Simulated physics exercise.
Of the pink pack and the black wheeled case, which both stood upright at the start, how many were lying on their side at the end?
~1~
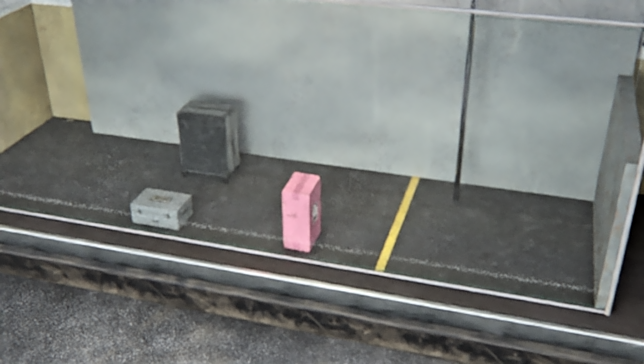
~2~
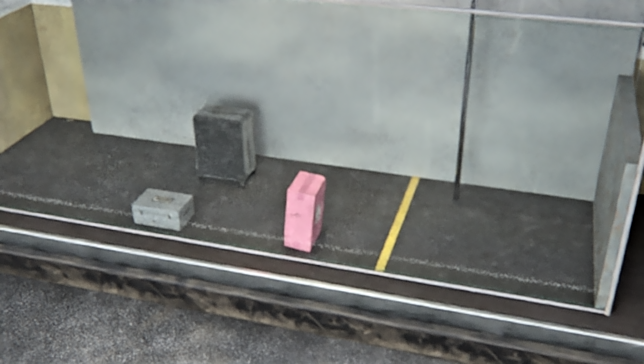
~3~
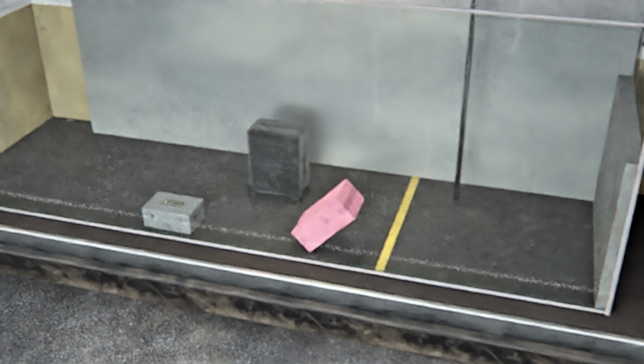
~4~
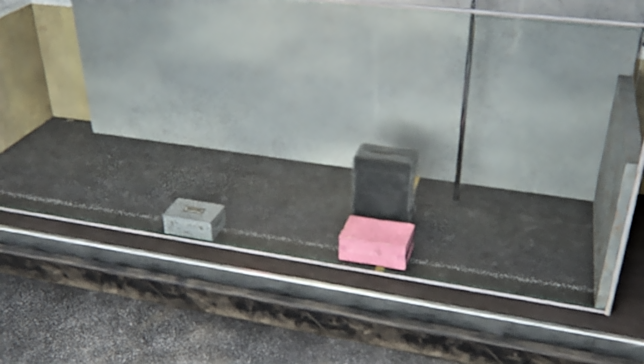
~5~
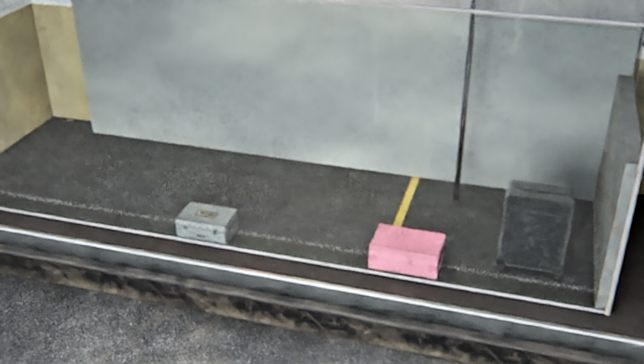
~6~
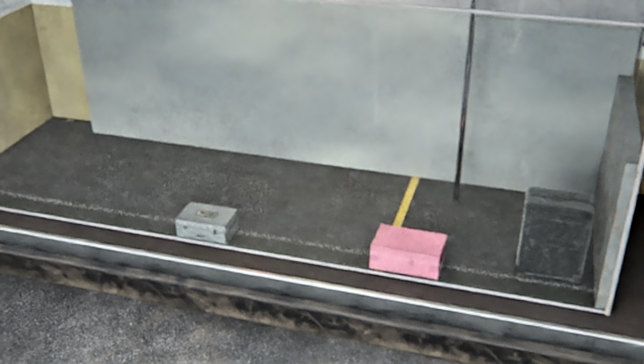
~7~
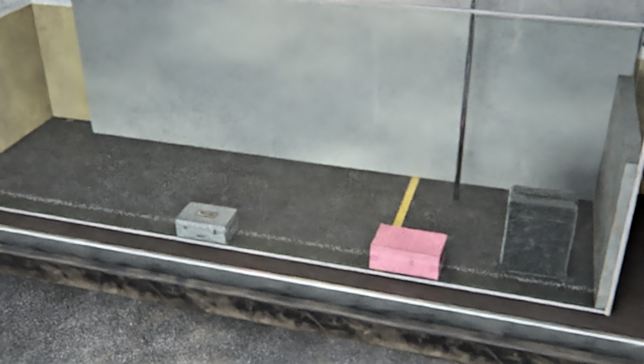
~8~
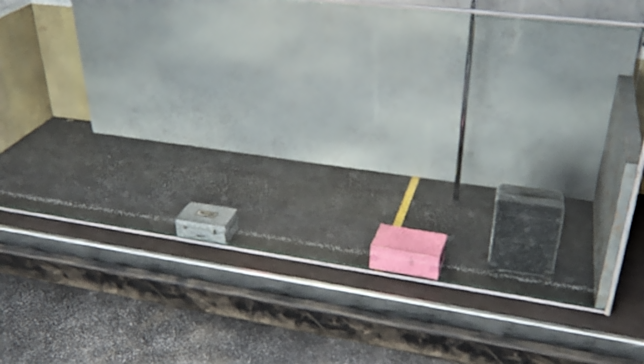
One of them was, the pink pack. The black wheeled case was still standing upright.
